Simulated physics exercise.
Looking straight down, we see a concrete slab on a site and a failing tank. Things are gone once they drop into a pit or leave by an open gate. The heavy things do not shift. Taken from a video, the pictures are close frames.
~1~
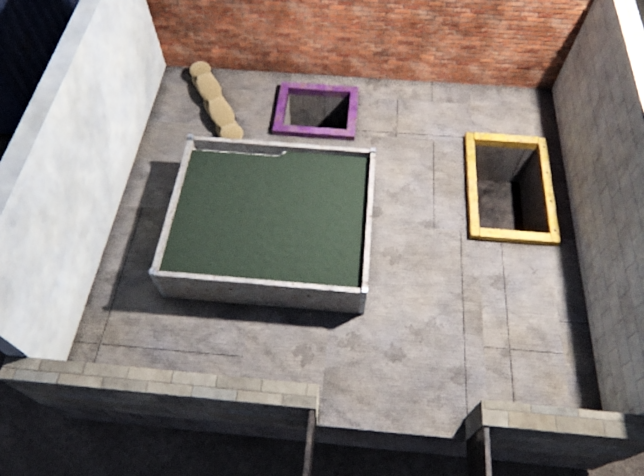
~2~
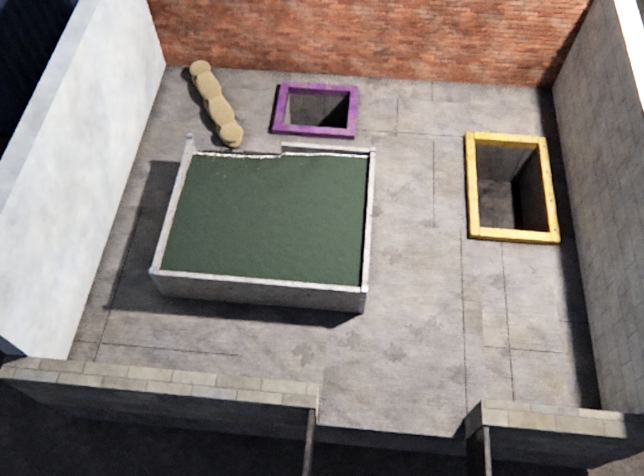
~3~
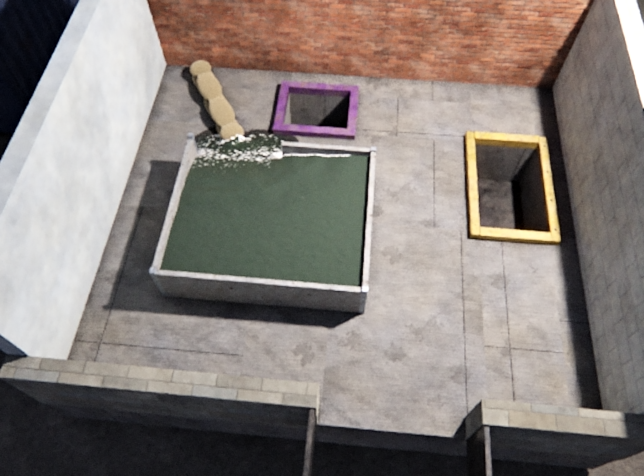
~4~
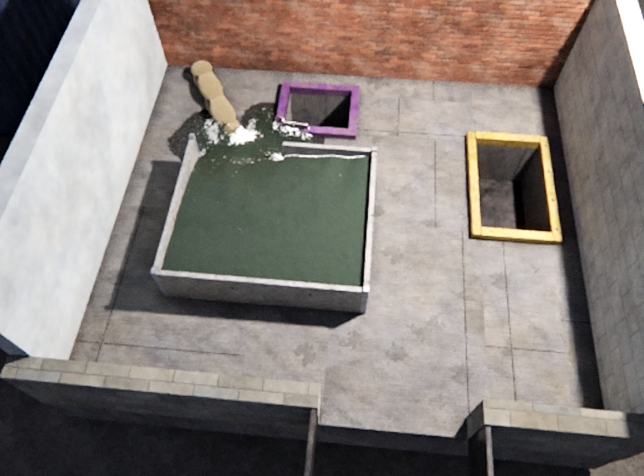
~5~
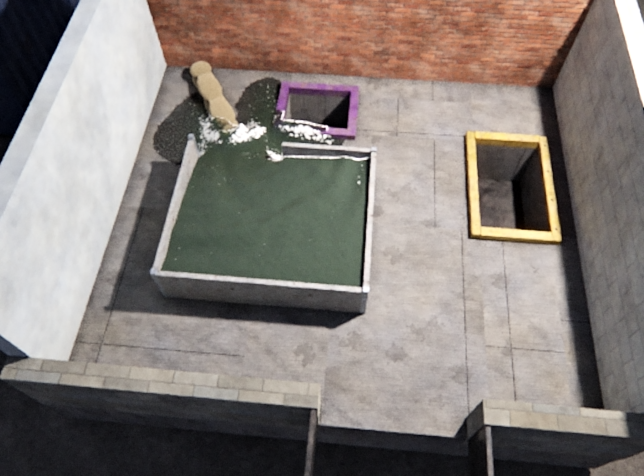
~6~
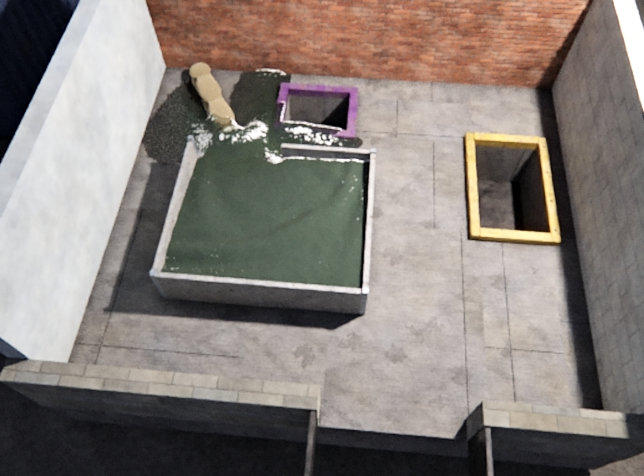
Dark green water in a walled tank breaks through the left part of the far side, foaming white around a lumpy tan barrier. It spreads left and right across the grey slab, then runs along the near and left edges of the purple-framed pit, reaching back toward the brick wall.
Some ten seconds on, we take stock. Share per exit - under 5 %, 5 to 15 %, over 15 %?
Outcome: The gate will capture a light share below five per cent; the yellow pit will capture a light share below five per cent; the purple pit will capture a medium share of five to fifteen per cent.
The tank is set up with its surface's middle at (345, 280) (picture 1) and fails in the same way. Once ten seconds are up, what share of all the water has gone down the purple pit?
So the purple pit gets 25 in a hundred.
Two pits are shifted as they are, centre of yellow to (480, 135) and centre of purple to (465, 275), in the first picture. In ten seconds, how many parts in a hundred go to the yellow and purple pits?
Yellow 8%, purple 0%.
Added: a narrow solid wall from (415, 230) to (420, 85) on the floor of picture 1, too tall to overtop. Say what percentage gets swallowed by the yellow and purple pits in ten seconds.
Yellow 0 %, purple 15 %.
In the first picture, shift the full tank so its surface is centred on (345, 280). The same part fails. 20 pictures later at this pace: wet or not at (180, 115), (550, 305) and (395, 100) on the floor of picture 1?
In order: Inundated, then unflooded, then inundated.
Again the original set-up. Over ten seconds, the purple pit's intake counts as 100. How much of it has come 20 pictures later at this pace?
That share would be near 65 %.
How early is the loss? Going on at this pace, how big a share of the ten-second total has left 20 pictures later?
That comes to 50 per cent, as I work it out.
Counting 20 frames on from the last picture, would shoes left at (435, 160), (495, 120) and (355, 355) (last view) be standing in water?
One by one: Waterlogged / waterlogged / left dry.
A moment on, water covers 20 % of the floor; the gate 0 %, the yellow pit 0 %, the purple pit 2 %.
Next, water covers 30 % of the floor; the gate 0 %, the yellow pit 0 %, the purple pit 4 %.
Then, water covers 50 % of the floor; the gate 0 %, the yellow pit 0 %, the purple pit 8 %.
Later, water covers 75 % of the floor; the gate 0 %, the yellow pit 0 %, the purple pit 11 %.
In the end, water covers 90 % of the floor; the gate 3 %, the yellow pit 0 %, the purple pit 12 %.
